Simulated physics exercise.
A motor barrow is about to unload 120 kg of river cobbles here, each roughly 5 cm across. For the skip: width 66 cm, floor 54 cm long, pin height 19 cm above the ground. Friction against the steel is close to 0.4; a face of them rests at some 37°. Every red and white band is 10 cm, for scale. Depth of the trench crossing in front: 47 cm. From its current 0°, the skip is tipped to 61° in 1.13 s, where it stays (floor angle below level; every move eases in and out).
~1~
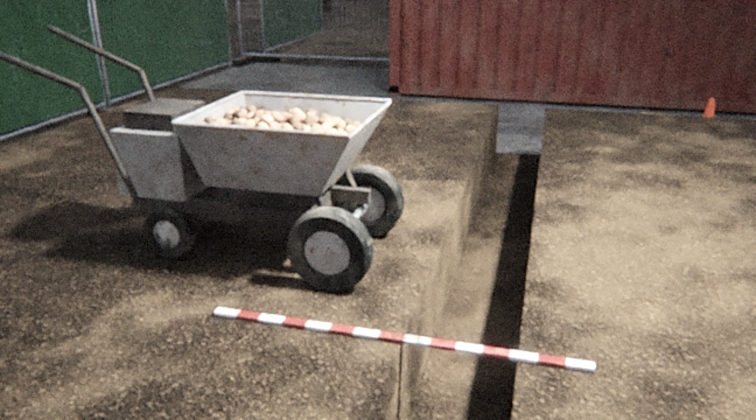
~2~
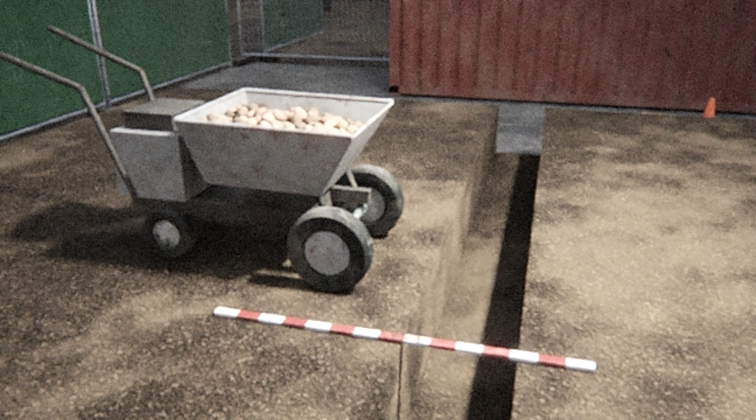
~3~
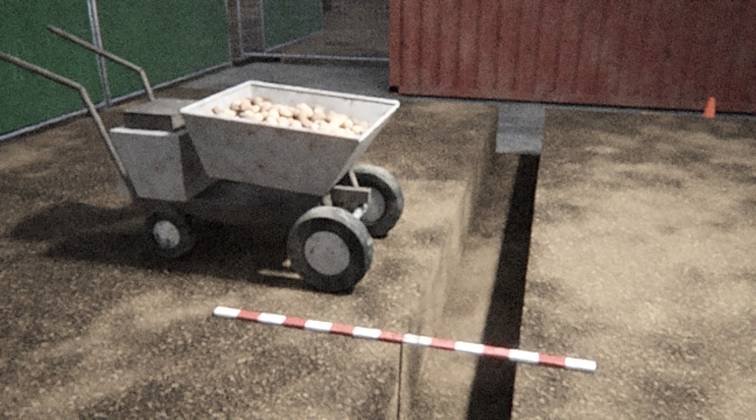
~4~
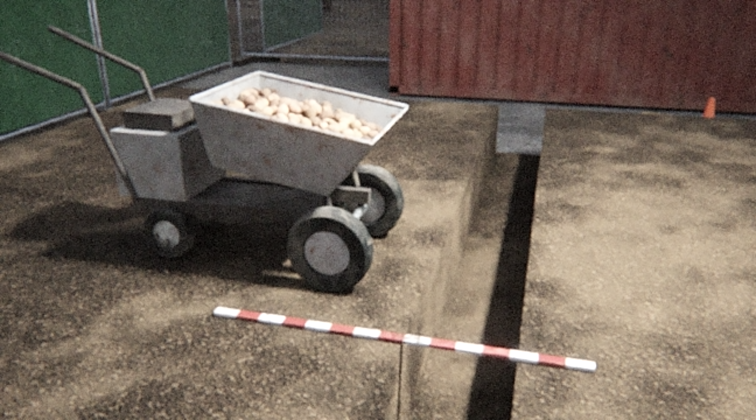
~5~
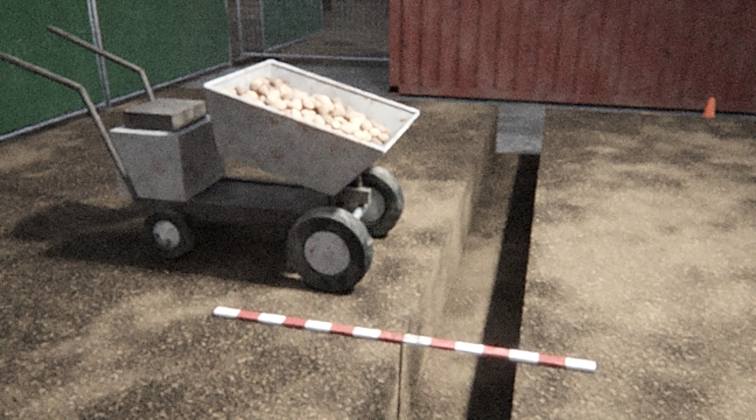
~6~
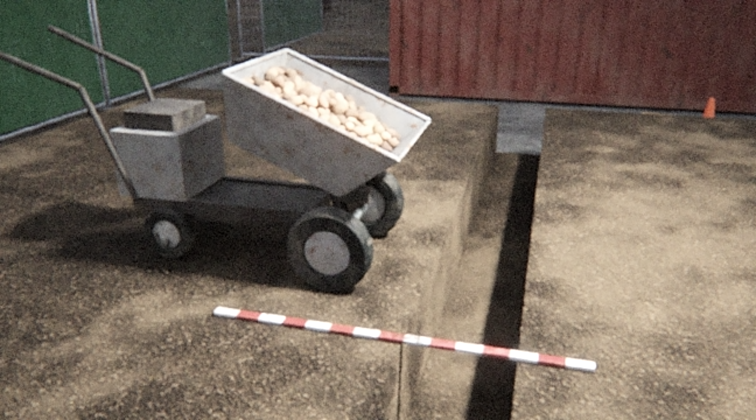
The grey skip of a motor barrow, loaded with pale rounded stones, slowly tilted forward to the right, its back end rising off the frame while the wheels stayed still beside a narrow trench.
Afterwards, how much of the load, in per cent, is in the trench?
About 44 per cent.
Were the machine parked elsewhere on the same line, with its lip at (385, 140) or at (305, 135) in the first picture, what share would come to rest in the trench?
About 25 per cent from the first spot, about 55 from the second.
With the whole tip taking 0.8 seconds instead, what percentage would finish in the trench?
Then roughly 40 percent.
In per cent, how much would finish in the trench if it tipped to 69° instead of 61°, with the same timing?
With that change, near 70 per cent.
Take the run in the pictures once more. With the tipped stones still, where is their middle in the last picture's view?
Resting centre: About (492, 360).
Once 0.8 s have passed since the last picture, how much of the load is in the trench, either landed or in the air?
At that moment: Approx. 10 %.
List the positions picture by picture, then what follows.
In the first frame, the skip is at 0°, its lip at (350, 136); the top of the load is at (278, 117).
In the second frame, lip at (353, 137), floor tilted 1°, highest stones at (263, 114).
In the third frame, the skip is at 5°, its lip at (360, 139); the top of the load is at (257, 107).
In the fourth frame, lip at (371, 144), floor tilted 10°, highest stones at (256, 97).
In the fifth frame, the skip is at 16°, its lip at (384, 151); the top of the load is at (265, 86).
In the sixth frame, lip at (398, 160), floor tilted 23°, highest stones at (280, 76).
Then, 0.4 s after the last picture the floor is at 52°, 100 % in the skip; the foremost stones are at (428, 188).
Then, 0.8 s after the last picture the floor is at 61°, 89 % in the skip, 11 % in the trench; the foremost stones are at (519, 278).
Then, 1.1 s after the last picture the floor is at 61°, 65 % in the skip, 28 % in the trench, 7 % past the trench; the foremost stones are at (612, 290).
Then, 3.1 s after the last picture the floor is at 61°, 48 % in the skip, 44 % in the trench, 8 % past the trench; the foremost stones are at (706, 310).
